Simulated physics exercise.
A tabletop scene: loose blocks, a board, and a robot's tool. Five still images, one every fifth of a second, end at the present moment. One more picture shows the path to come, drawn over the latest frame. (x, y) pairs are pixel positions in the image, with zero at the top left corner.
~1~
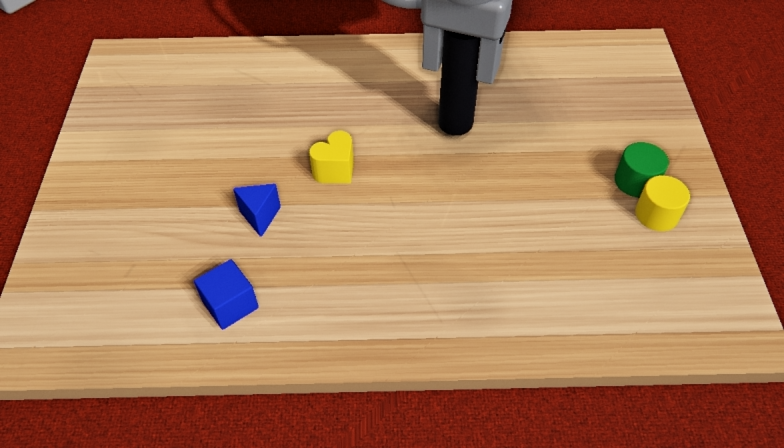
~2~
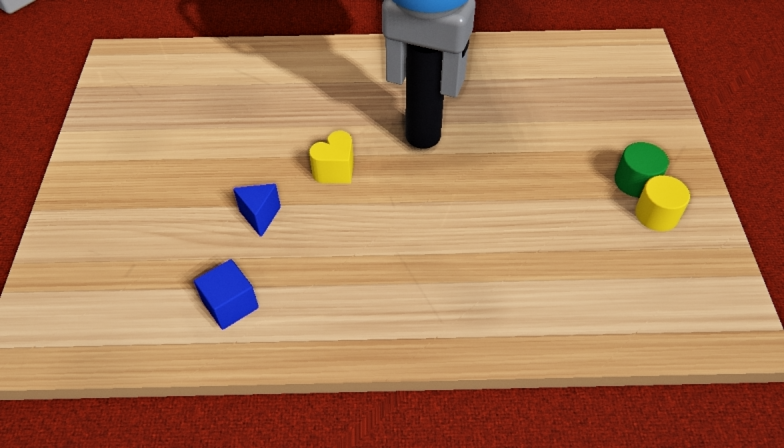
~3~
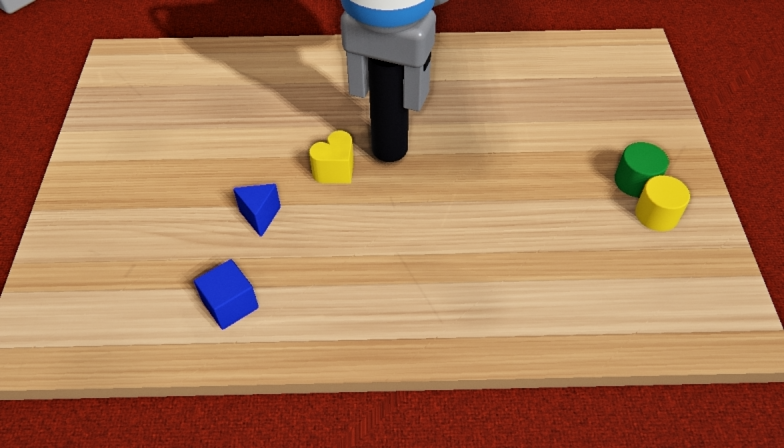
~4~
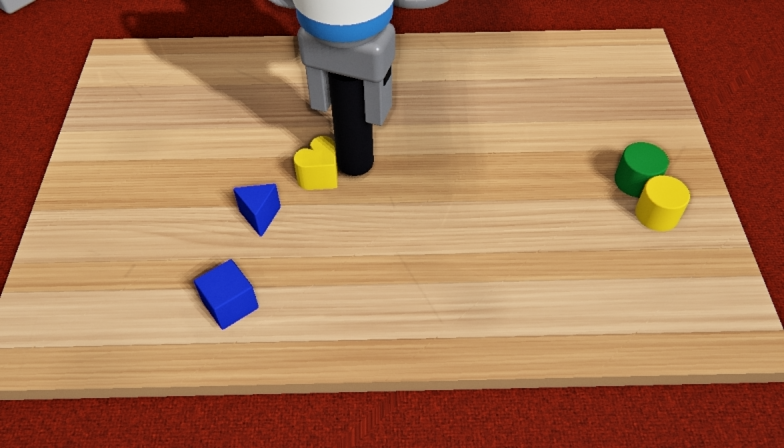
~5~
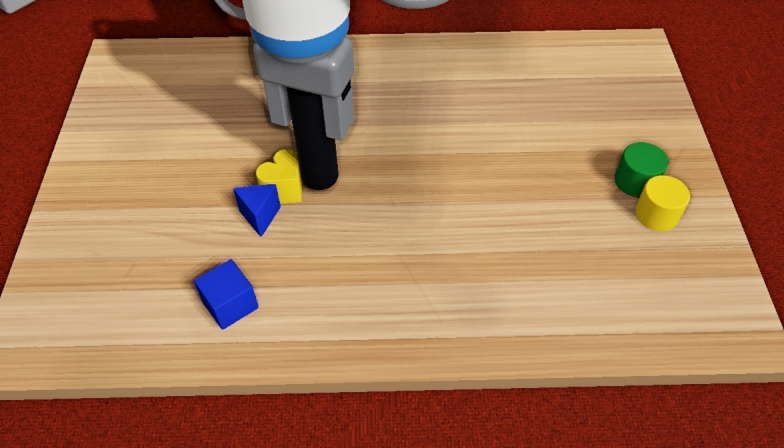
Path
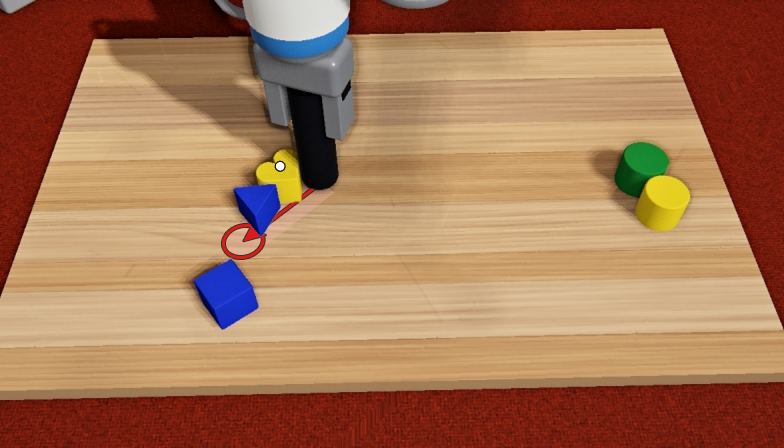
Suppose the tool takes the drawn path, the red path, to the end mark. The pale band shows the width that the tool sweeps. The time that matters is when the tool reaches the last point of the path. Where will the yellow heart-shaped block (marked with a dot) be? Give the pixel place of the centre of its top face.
That would be at about pixel (241, 177).
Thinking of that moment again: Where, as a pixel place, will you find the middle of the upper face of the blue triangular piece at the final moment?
At the end it should sit near (204, 214).
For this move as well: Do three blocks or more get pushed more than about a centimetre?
No - that is not the case.
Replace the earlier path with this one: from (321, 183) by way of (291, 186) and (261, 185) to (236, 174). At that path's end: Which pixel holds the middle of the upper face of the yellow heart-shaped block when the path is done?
The middle of its top is at (209, 176).
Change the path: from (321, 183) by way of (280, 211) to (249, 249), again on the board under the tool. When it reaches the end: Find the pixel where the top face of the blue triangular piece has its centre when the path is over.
It is at (211, 220).
The line goes from (321, 183) directly to (243, 241); the dot is on the yellow heart-shaped block.
What follows on the original path. One third of the way, tool (295, 197); blue triangular piece (252, 198), turned 10° clockwise; yellow heart-shaped block (255, 174).
Two thirds of the way, tool (269, 216); blue triangular piece (224, 208), turned 45° clockwise; yellow heart-shaped block (242, 177), turned 40° clockwise.
At the end, tool (242, 236); blue square piece unmoved; blue triangular piece (204, 214), turned 105° clockwise; yellow heart-shaped block (241, 177), turned 45° clockwise.
